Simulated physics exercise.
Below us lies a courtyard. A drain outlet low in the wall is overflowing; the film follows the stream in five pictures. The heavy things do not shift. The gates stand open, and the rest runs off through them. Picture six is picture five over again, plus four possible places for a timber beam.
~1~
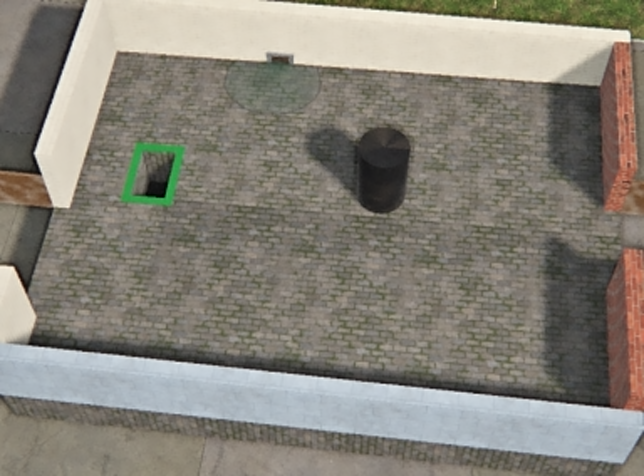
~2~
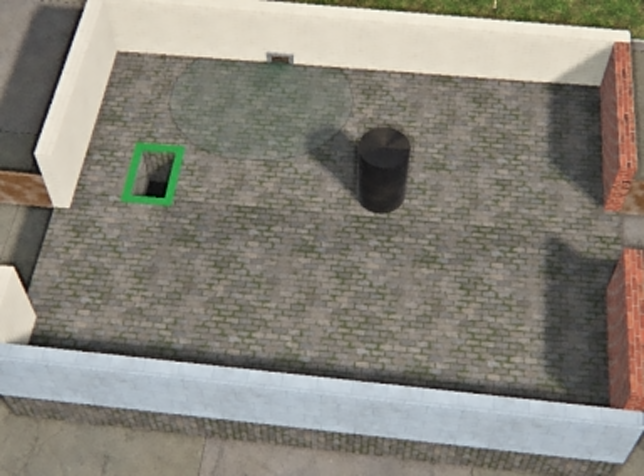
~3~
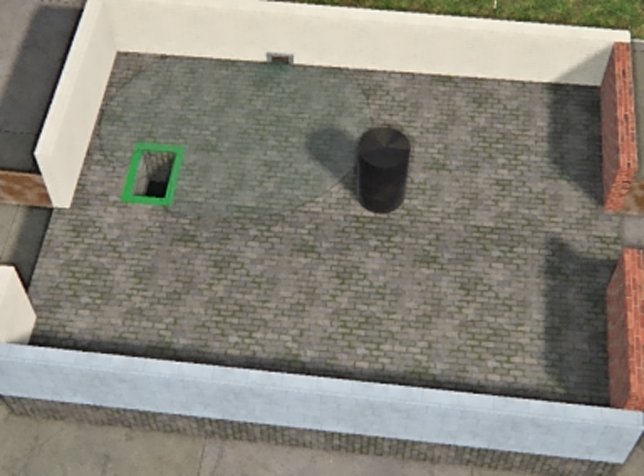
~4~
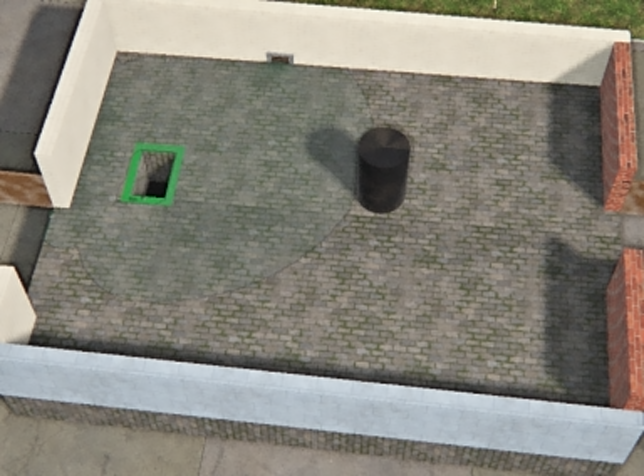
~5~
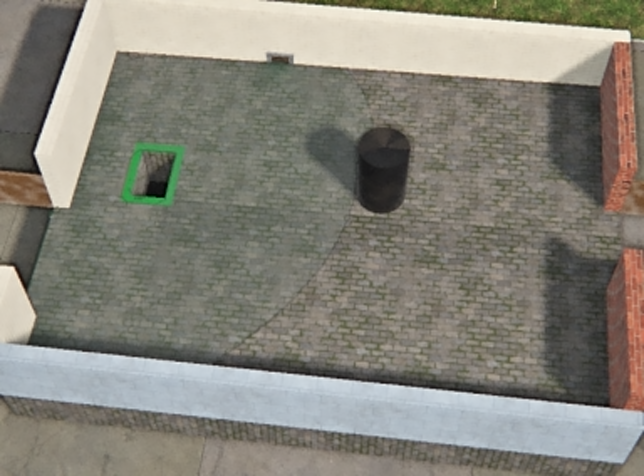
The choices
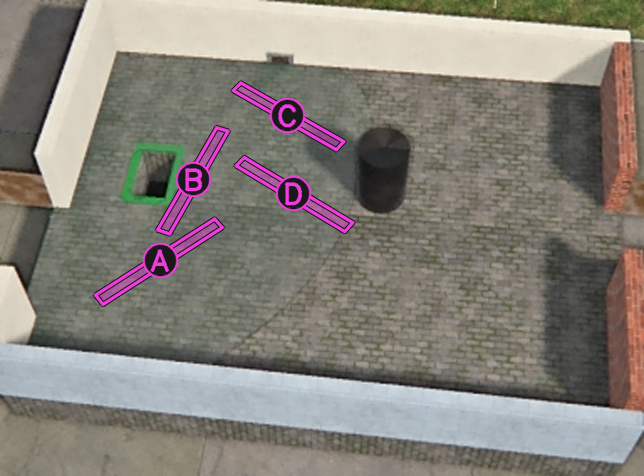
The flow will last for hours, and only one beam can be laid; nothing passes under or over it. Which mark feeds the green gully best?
The best position is D.
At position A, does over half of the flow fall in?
No, it does not.
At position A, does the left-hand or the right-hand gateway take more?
The left one.
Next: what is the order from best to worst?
D, A, B, C.
On the marked copy, A from (99, 299) to (218, 223); B from (163, 231) to (222, 129); C from (237, 86) to (340, 145); D from (240, 161) to (348, 227).
With A, about 29 % of the stream goes into the green gully, about 71 % out by the gates.
With B, about 15 % of the stream goes into the green gully, about 85 % out by the gates.
With C, about 10 % of the stream goes into the green gully, about 89 % out by the gates.
With D, about 44 % of the stream goes into the green gully, about 55 % out by the gates.
